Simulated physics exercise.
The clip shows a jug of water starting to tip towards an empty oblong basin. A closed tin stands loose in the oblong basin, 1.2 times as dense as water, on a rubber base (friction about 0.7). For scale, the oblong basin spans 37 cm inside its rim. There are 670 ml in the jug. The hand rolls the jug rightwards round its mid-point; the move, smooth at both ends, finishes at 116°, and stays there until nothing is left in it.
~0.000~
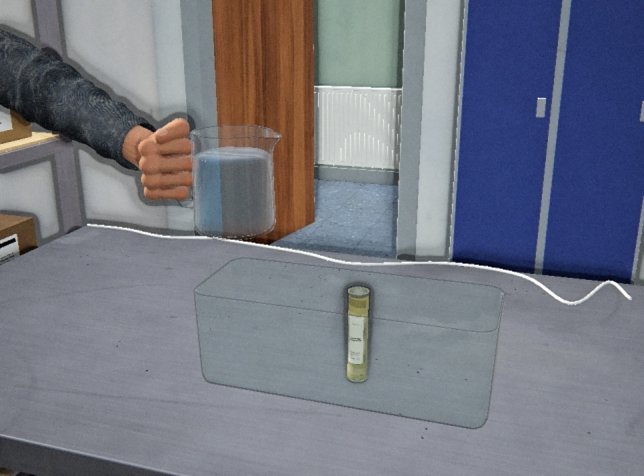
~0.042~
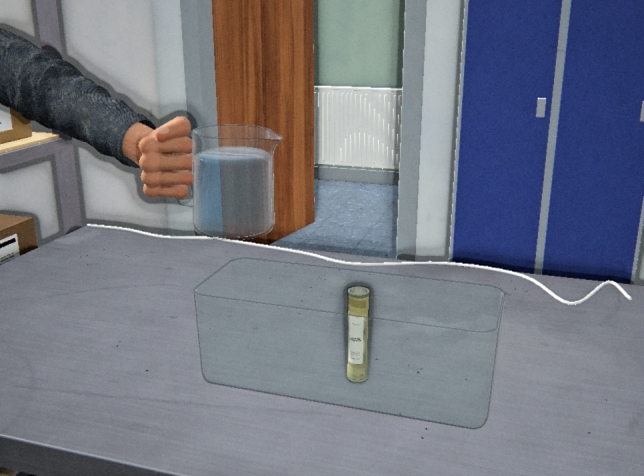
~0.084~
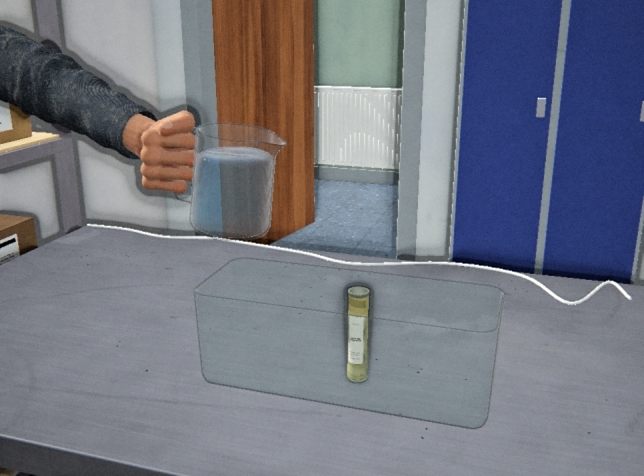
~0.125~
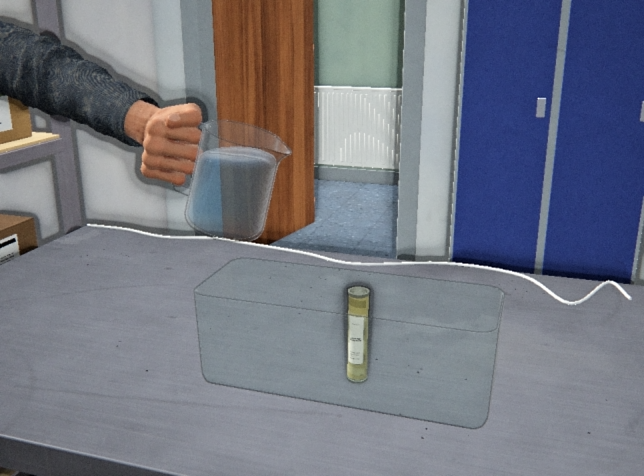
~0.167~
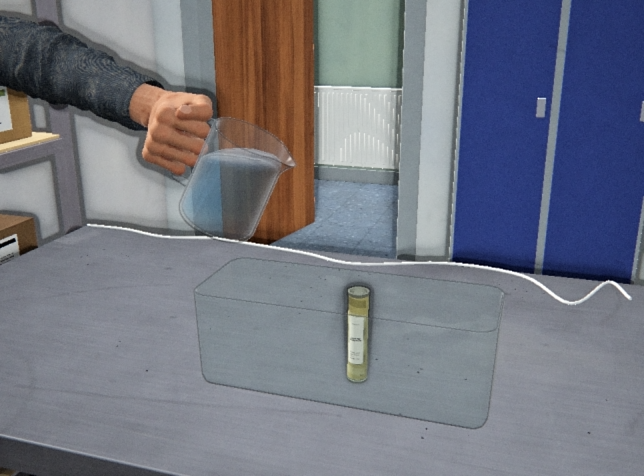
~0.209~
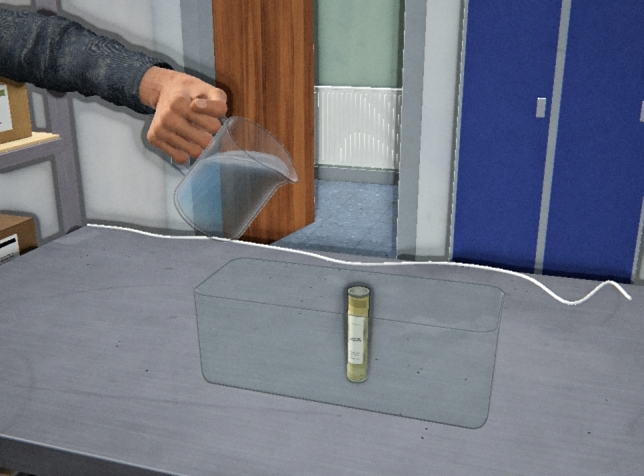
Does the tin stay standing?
It topples.
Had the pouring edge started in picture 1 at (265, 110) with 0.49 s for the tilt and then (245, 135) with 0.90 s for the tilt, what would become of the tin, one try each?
First it keeps standing; then it stays up.
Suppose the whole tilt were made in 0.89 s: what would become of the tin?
Then it goes over.
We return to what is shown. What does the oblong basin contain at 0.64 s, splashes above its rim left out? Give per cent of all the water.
About 76 per cent.
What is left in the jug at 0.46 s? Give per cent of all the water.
Near 56 in a hundred.
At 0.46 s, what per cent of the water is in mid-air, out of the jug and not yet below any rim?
Near 26 in a hundred.
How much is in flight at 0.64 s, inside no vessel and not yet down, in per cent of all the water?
About 12 per cent.
By 0.46 s the tilt is 110° and 56 per cent is still to pour; the tin stands where it began.
By 0.64 s the tilt is 116° and 11 per cent is still to pour; the tin leans 13°.
By 0.82 s the tilt is 116° and 1 per cent is still to pour; the tin lies on its side.
By 1.03 s the tilt is 116° and 0 per cent is still to pour; the tin lies on its side.
At rest the tin lies on its side.
